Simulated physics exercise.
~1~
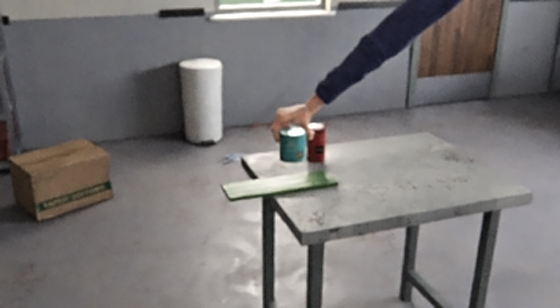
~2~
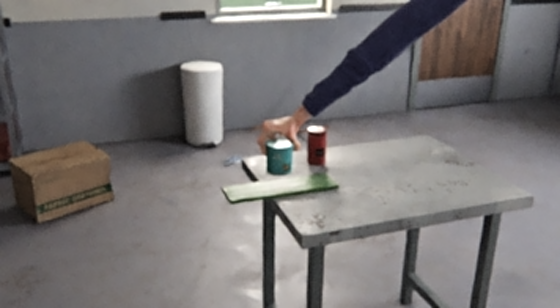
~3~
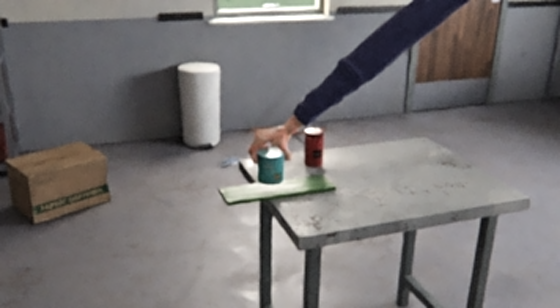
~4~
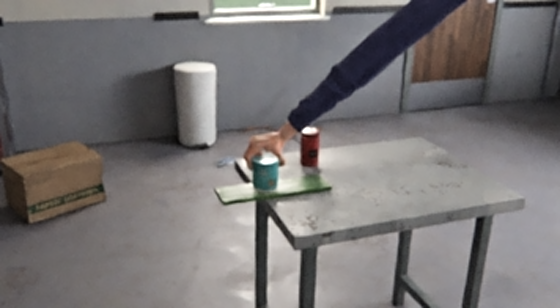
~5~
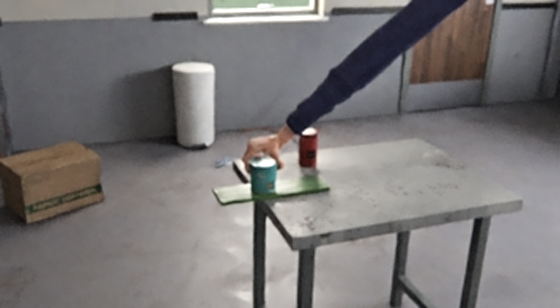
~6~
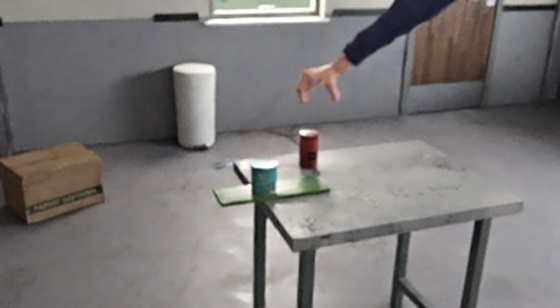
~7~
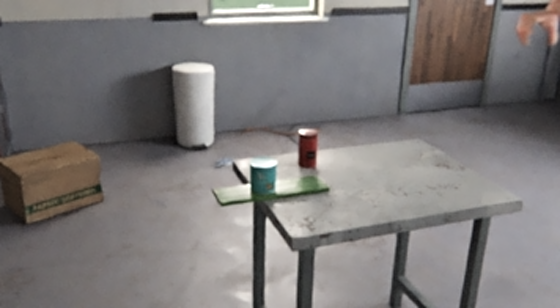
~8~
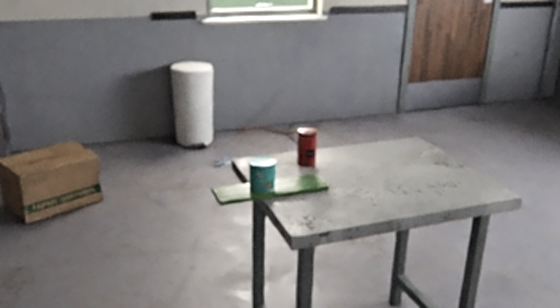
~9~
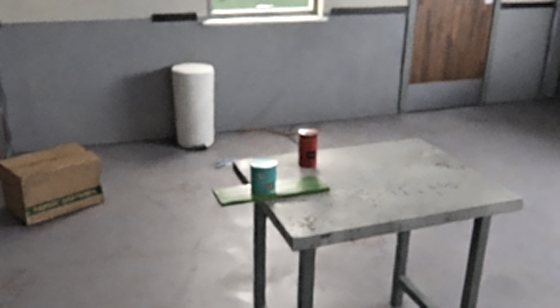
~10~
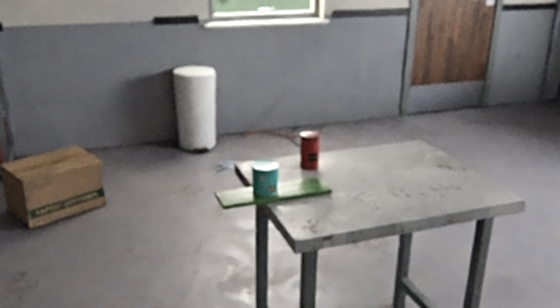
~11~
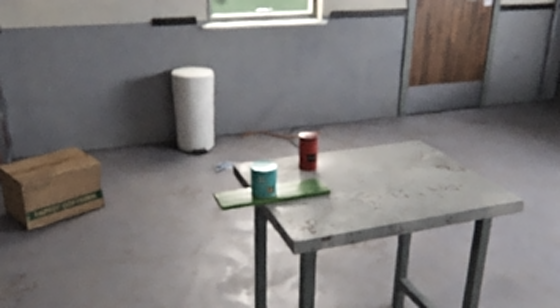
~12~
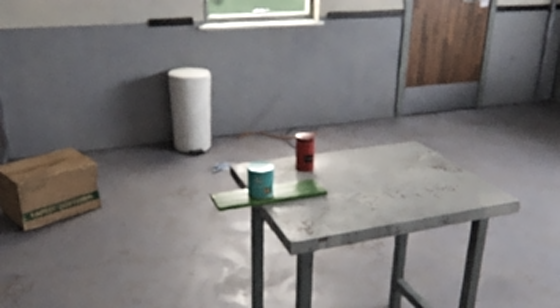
A turquoise tin is moved left and toward the viewer by a hand, which sets it on a green board jutting past the edge of a gray table, then lets go and withdraws. The tin stays put on the balanced board, near a red jar.
